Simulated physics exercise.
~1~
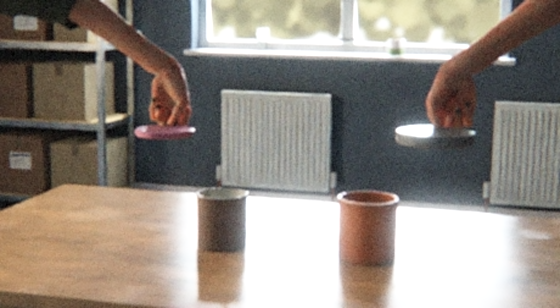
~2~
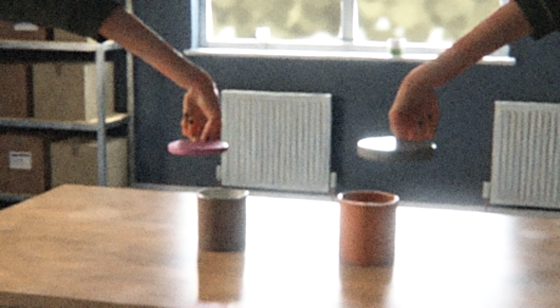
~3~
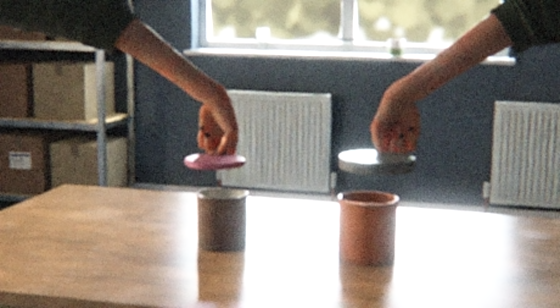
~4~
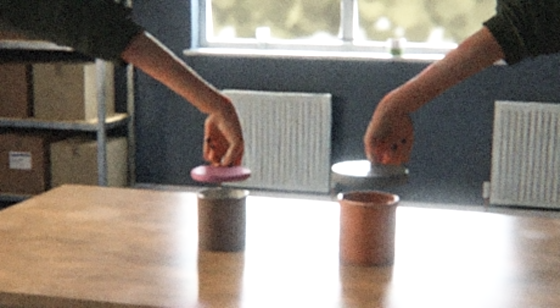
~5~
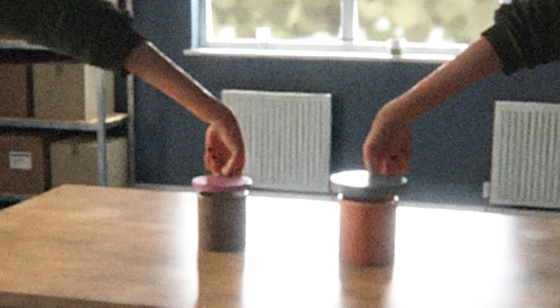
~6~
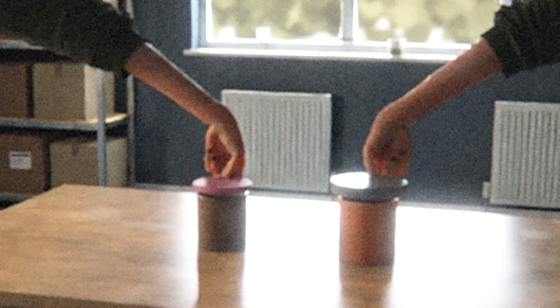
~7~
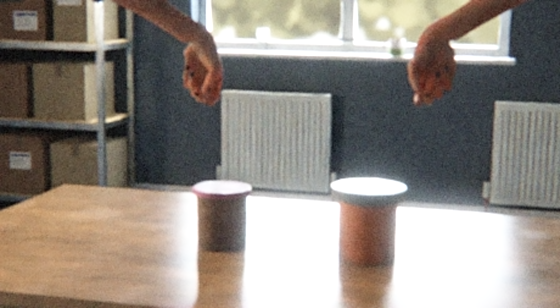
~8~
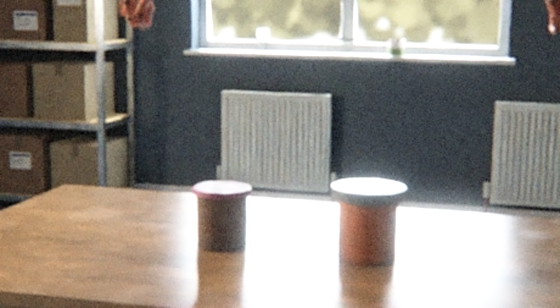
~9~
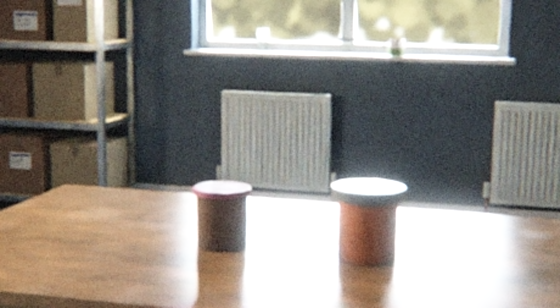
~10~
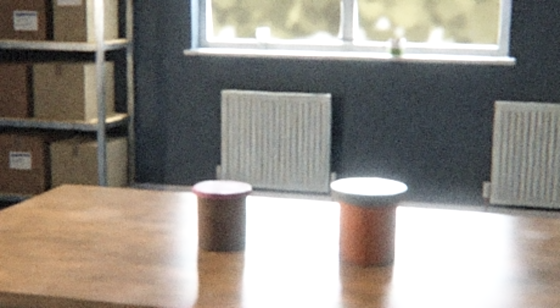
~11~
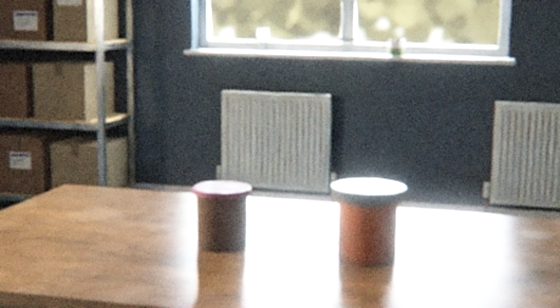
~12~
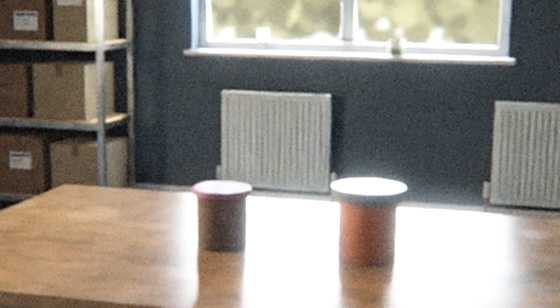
On a wooden table near a window and radiators, two hands bring a pink lid and a grey lid inward over two open containers and lower them onto the rims. The hands let go and withdraw, leaving both lids resting in place, covering the containers.
